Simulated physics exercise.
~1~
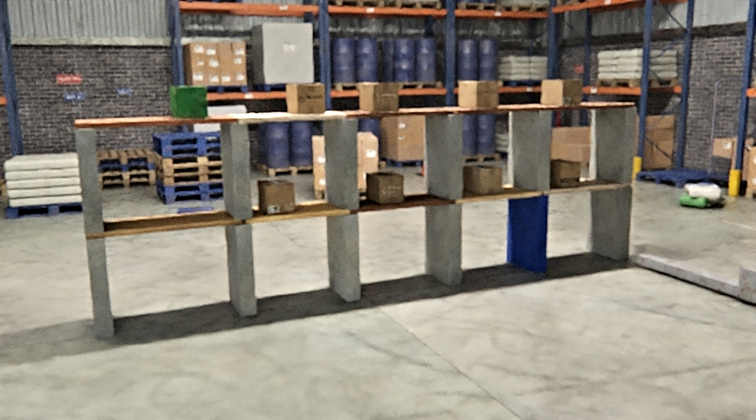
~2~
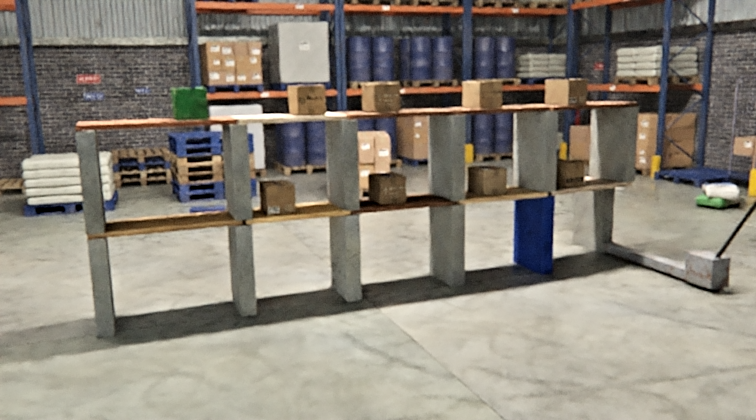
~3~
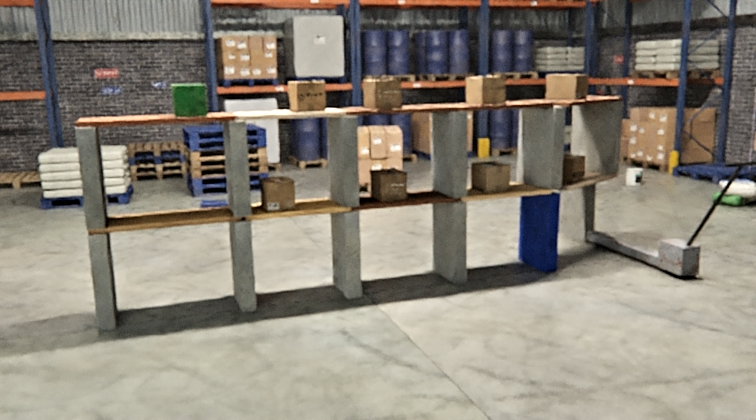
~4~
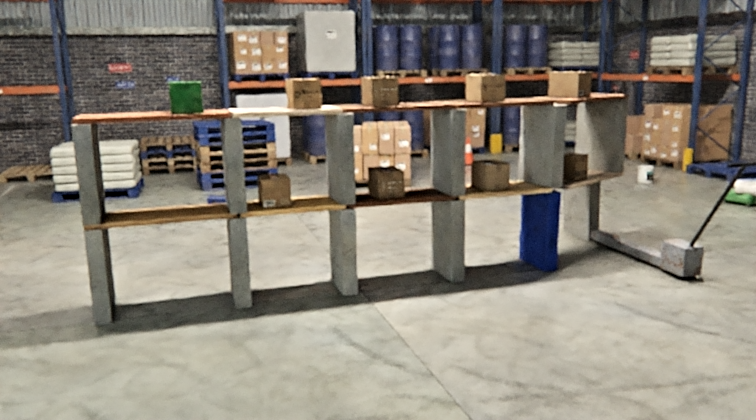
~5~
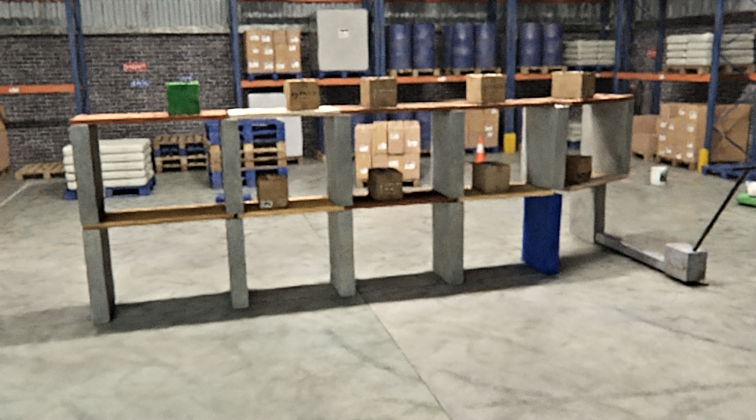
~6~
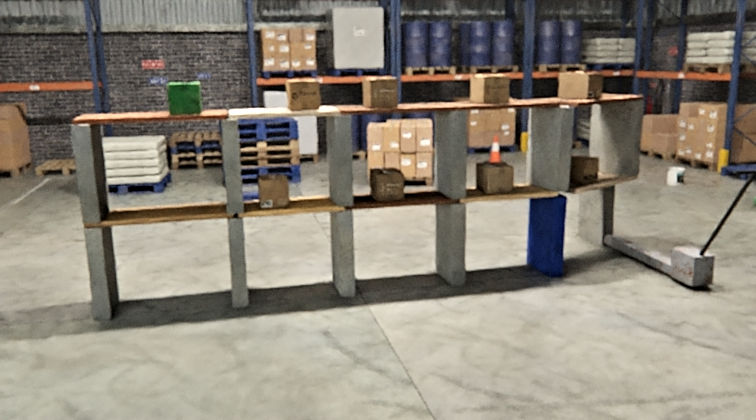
In a warehouse, a low jack pushes a makeshift shelf's right end, and everything stays standing.
